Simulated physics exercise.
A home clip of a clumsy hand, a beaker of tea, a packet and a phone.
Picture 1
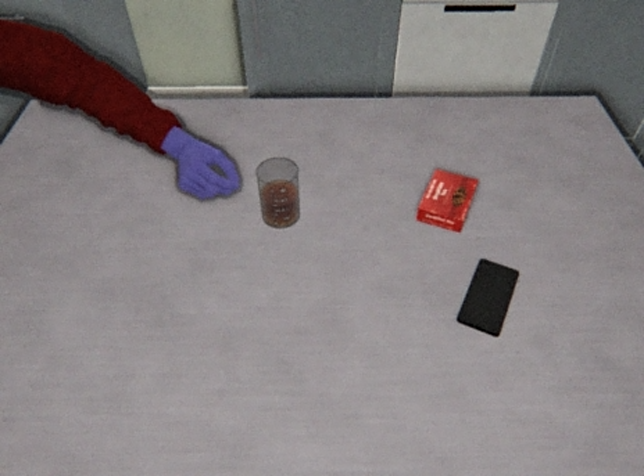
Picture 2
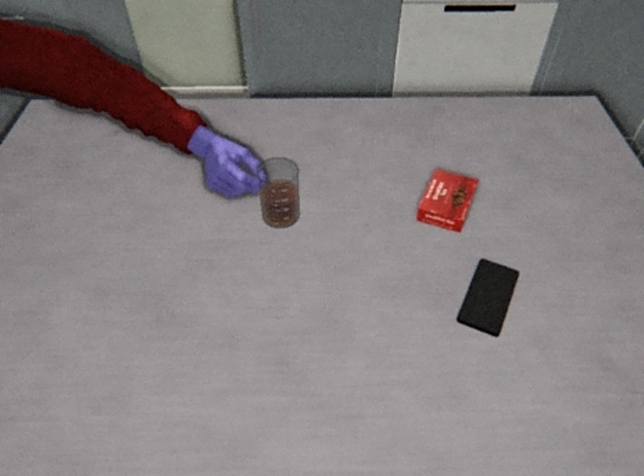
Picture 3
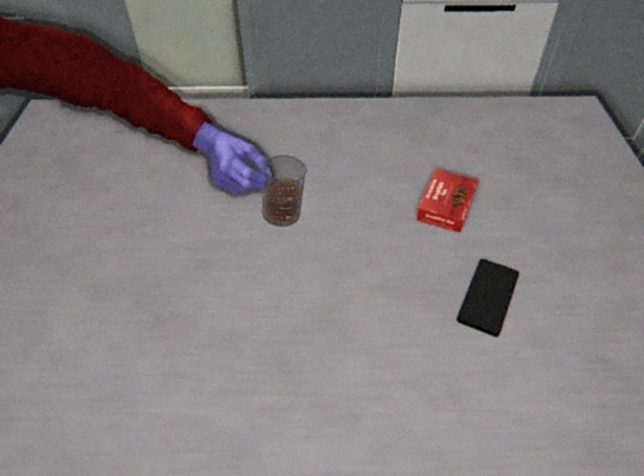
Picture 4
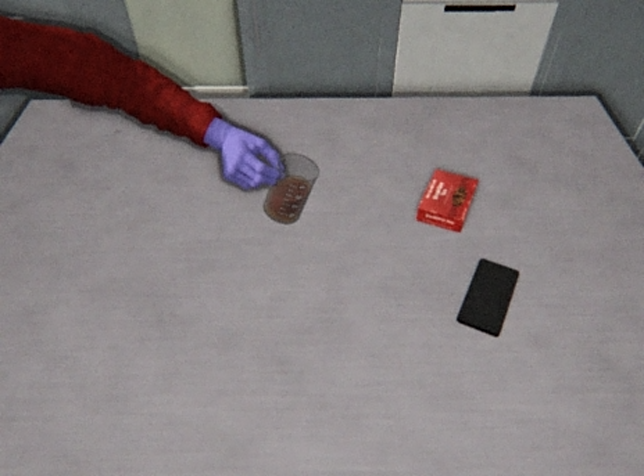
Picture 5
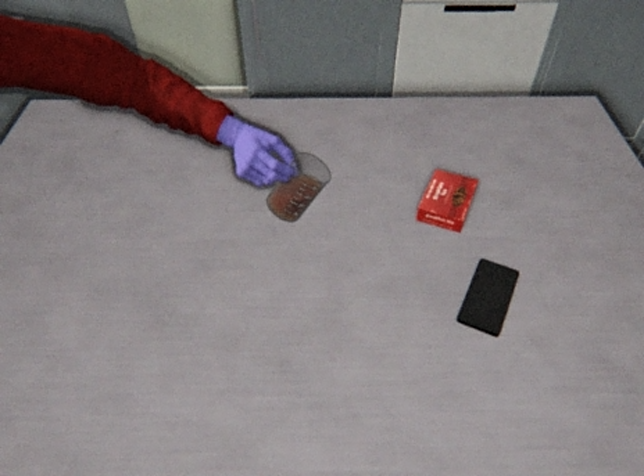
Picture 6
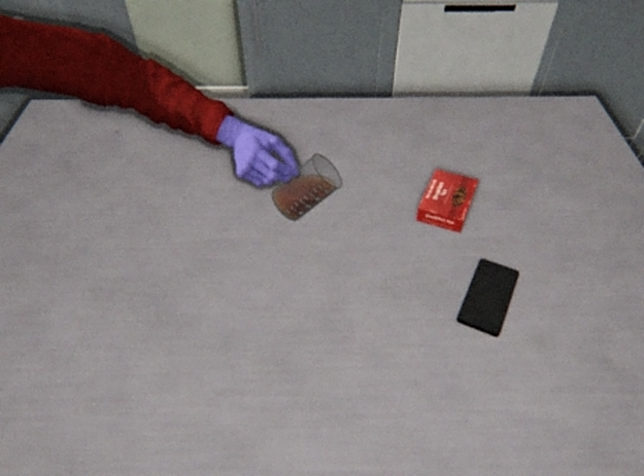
An arm in a dark red sleeve and a purple glove reaches in from the upper left over a pale grey table, seen from above at a fixed angle. A clear beaker about half full of brown tea stands near the hand, with a red packet to its right and a black phone below the packet. The hand moves right and pushes the beaker's upper side, and the beaker slides slightly, then leans steeply rightward.
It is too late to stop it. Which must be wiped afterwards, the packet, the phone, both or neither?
As for the packet, it is reached; the phone is reached.
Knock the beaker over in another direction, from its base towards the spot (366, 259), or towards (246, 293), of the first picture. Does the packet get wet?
One: It ends up in the puddle. Two: It stays dry.
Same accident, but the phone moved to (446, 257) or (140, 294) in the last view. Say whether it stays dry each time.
In the first try it ends up in the puddle; in the second it remains untouched.
Soon after, the puddle covers about as much as a plate; the packet is wet; the phone is wet.
Later, the puddle covers about as much as a big tray; the packet is wet; the phone is wet.
In the end, the puddle covers about as much as a big tray; the packet is wet; the phone is wet.
